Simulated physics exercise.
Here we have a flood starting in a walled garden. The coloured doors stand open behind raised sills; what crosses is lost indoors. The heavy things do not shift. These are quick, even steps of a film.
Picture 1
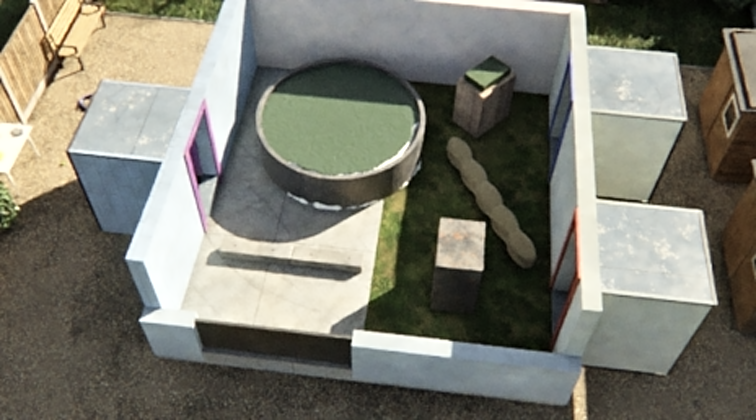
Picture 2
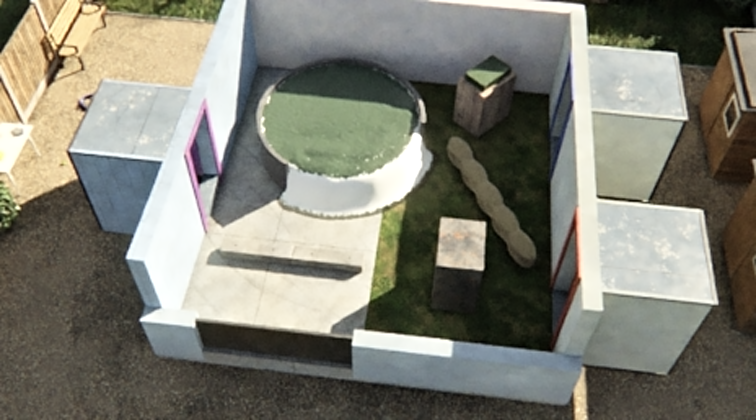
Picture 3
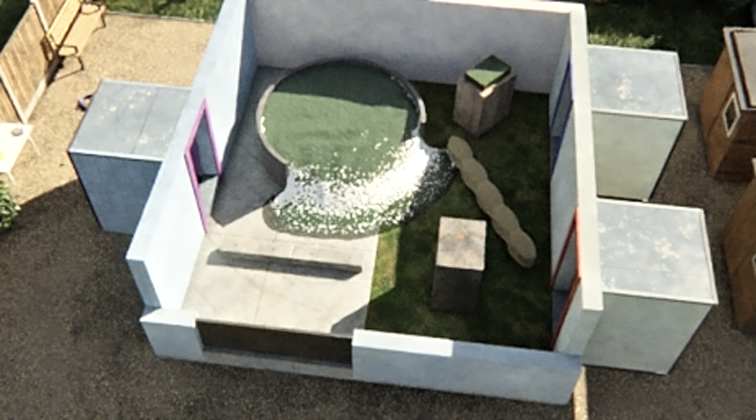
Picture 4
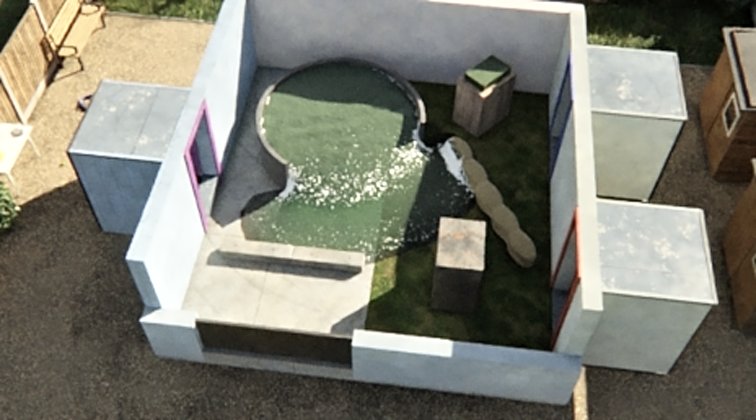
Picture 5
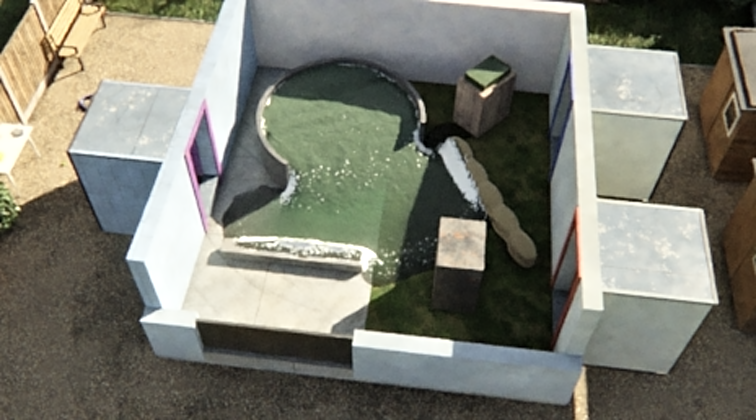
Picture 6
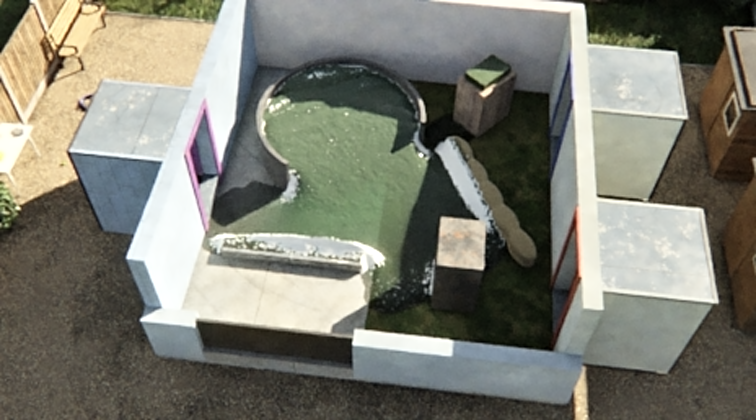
A round pool of green water bursts open along its front inside a pale-walled, roofless garden seen from a fixed, high viewpoint. Paving lies at left with a low grey bar, grass at right holds blocky stumps and a twisted tan log, and purple, blue and red openings line the side walls. White foam spills out, then green water spreads forward and rightward, splashing along the log, the bar and a block.
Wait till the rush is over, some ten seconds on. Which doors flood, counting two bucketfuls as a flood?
The blue door holds within the limit; the purple door holds within the limit; the red door floods.
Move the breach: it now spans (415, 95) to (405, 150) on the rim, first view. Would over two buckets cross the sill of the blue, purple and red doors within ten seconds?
My reading: Blue door takes more; purple door lets less in; red door is over.
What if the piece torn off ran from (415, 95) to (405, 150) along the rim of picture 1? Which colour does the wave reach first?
I say the blue one.
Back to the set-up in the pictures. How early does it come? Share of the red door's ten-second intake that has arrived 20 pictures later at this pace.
Near 30 in a hundred.
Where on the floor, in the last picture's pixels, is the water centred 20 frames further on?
Around (374, 235).
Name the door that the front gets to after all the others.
The blue door.
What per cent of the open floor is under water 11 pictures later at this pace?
Roughly 70 per cent.
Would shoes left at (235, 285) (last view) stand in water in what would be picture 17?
At that place: Awash.
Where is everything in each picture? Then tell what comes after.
In the first frame, the round pool at (341, 118) is whole and still.
In the second frame, water pours out at (372, 191) and has run to (282, 201).
In the third frame, the front is at (269, 220), out from the gap at (372, 193).
In the fourth frame, water pours out at (371, 195) and has run to (252, 243).
In the fifth frame, the front is at (229, 244), out from the gap at (372, 195).
In the sixth frame, water pours out at (372, 195) and has run to (209, 247).
A moment on, water covers 50 % of the floor; the blue door not reached, the purple door wet at the sill, nothing in, the red door wet at the sill, nothing in.
Next, water covers 70 % of the floor; the blue door not reached, the purple door wet at the sill, nothing in, the red door over two buckets in.
Then, water covers 80 % of the floor; the blue door not reached, the purple door wet at the sill, nothing in, the red door far over two buckets in.
Later, water covers 90 % of the floor; the blue door wet at the sill, nothing in, the purple door wet at the sill, nothing in, the red door far over two buckets in.
In the end, water covers 90 % of the floor; the blue door under two buckets in, the purple door wet at the sill, nothing in, the red door far over two buckets in.
